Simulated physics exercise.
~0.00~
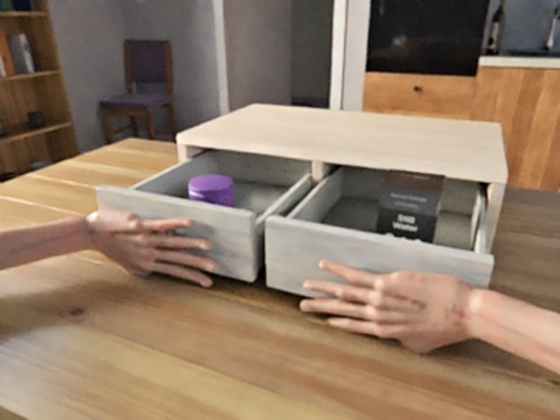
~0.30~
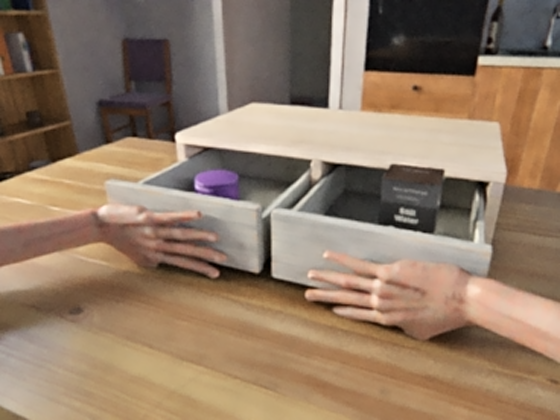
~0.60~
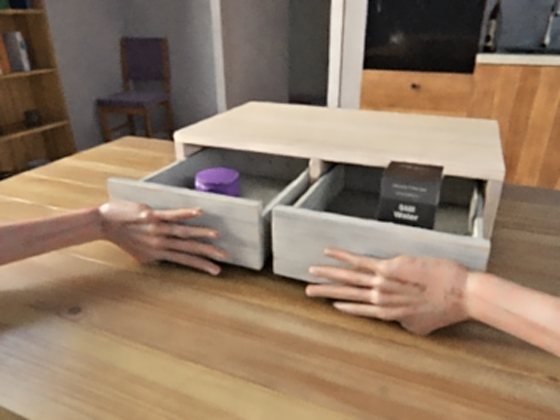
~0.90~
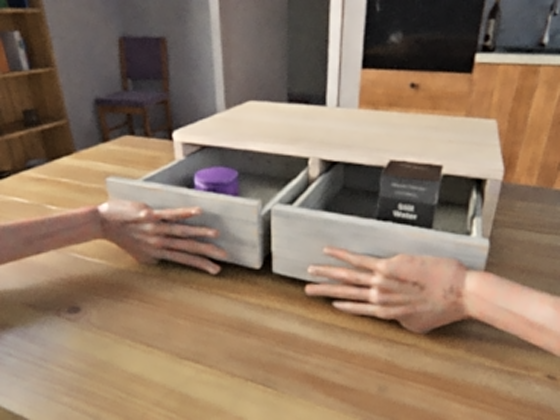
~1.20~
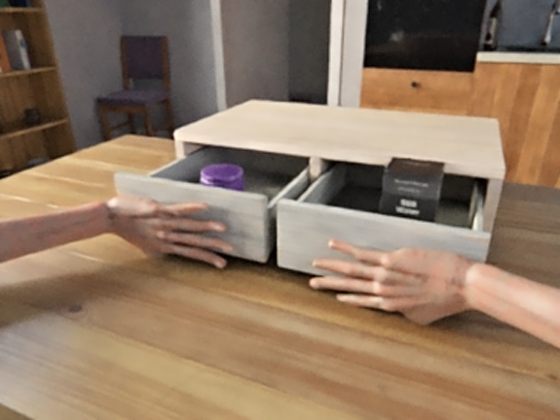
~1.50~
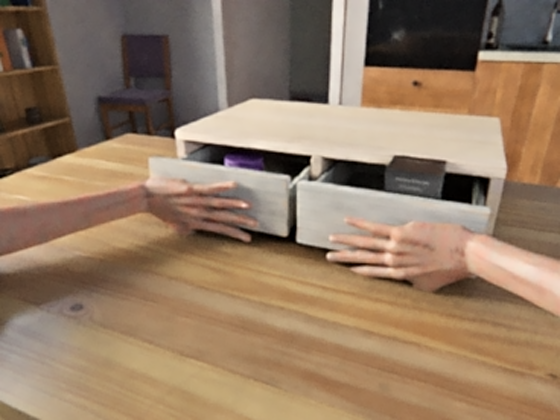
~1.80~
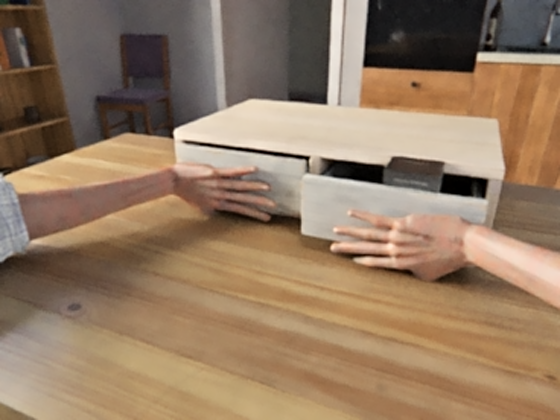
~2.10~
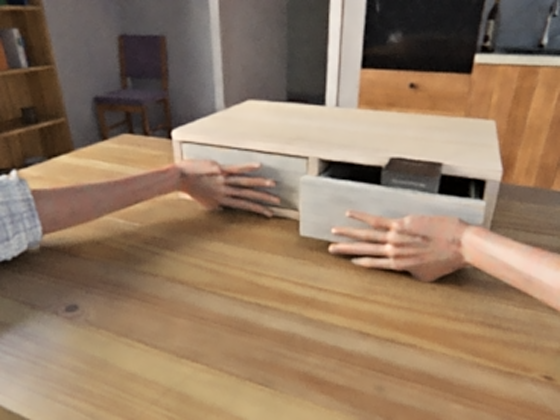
On a wooden table, two hands pushing in side-by-side drawers, the left closing over a purple jar, the right staying ajar.
